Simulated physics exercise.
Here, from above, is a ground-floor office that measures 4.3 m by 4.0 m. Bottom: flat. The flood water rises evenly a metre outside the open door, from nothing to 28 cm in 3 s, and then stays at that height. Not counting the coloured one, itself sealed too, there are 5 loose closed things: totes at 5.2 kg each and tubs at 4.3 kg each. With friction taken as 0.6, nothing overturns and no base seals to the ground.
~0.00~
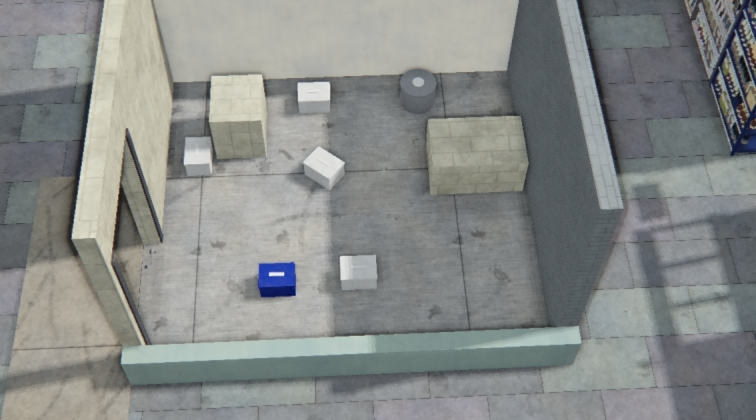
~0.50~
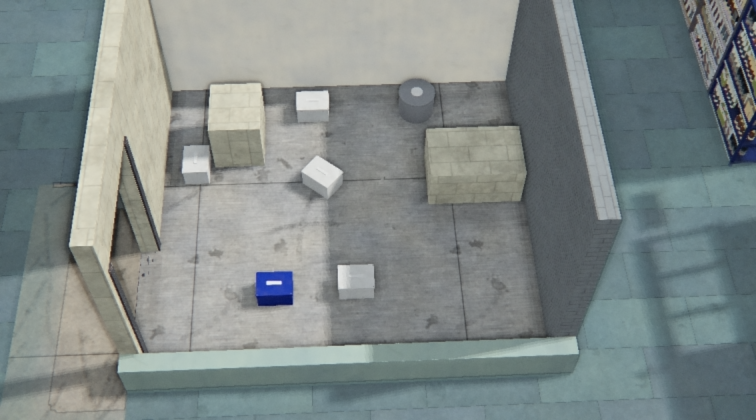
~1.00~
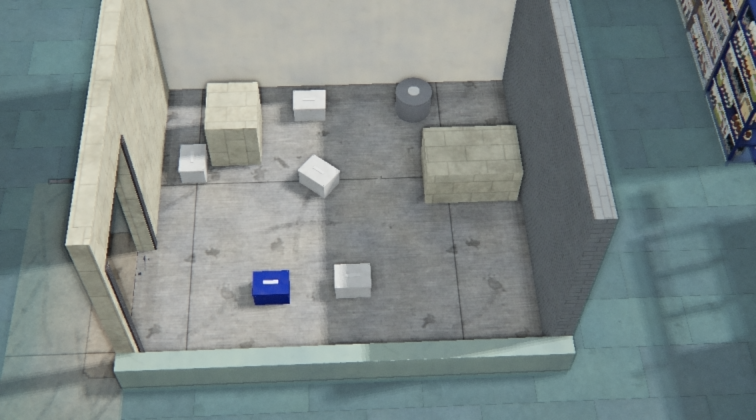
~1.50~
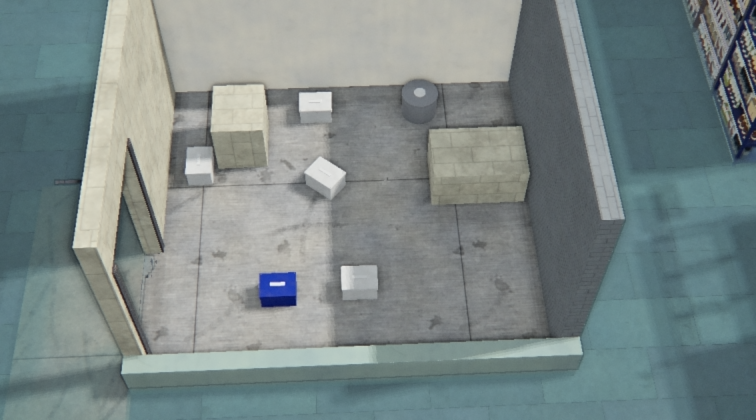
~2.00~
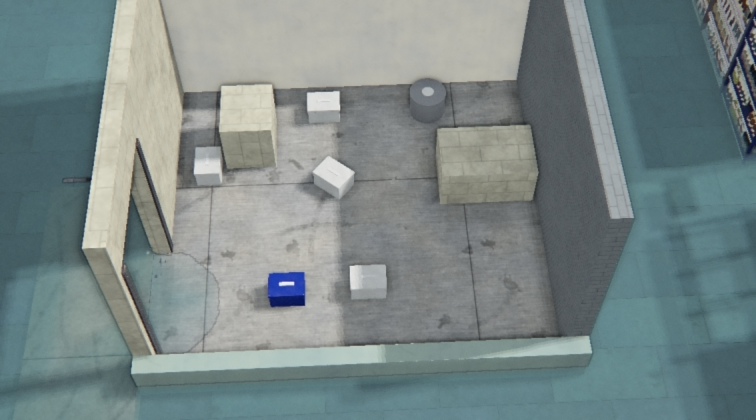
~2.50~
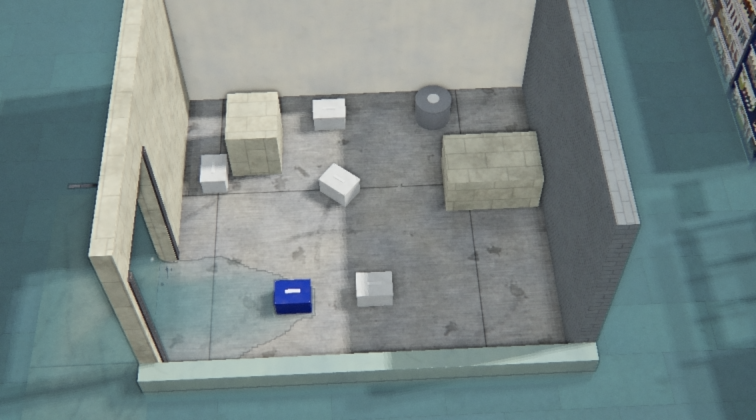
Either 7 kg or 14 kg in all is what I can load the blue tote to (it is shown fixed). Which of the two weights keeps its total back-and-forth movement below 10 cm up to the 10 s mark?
Neither of them.
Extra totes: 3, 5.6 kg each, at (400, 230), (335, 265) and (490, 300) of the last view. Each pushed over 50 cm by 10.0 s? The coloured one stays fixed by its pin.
Result, in order - exceeds it; exceeds it; exceeds it.
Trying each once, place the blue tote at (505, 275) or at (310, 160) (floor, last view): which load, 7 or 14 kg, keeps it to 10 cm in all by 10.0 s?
First try none suffices, second try none suffices.
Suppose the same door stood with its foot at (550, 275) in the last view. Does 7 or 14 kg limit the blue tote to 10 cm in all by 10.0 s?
Note: Neither mass keeps it.
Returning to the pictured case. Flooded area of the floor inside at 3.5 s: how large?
Roughly 5.5 m2.
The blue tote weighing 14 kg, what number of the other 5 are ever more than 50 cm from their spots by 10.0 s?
That comes to 3.
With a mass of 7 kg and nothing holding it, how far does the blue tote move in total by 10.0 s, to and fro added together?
Around 550 cm in total.
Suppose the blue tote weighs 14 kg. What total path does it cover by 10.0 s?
Roughly 350 centimetres altogether.
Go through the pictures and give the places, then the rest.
The blue tote at (277, 275) rests on the ground; water covers 0.0 m2; 0 of 6 have shifted, in the first picture.
The blue tote at (274, 283), on the bottom; 0.0 m2 under water; 0 of 6 have shifted, in the second picture.
The blue tote at (271, 282), on the bottom; 0.0 m2 under water; 0 of 6 have shifted, in the third picture.
The blue tote at (278, 284), on the bottom; 0.0 m2 under water; 0 of 6 have shifted, in the fourth picture.
The blue tote at (286, 284) rests on the ground; 0.6 m2 under water; 0 of 6 have shifted, in the fifth picture.
The blue tote at (293, 291), on the bottom; water covers 1.4 m2; 0 of 6 have shifted, in the sixth picture.
After 3.5 s the blue tote would be 54 cm from its start with 7 kg and 14 cm from its start with 14 kg; 5 cm of water round it then.
After 4.5 s the blue tote would be 96 cm from its start with 7 kg and 61 cm from its start with 14 kg; 6 cm of water round it then.
After 7.0 s the blue tote would be 205 cm from its start with 7 kg and 136 cm from its start with 14 kg; 12 cm of water round it then.
After 10.0 s the blue tote would be 273 cm from its start with 7 kg and 271 cm from its start with 14 kg; 16 cm of water round it then.
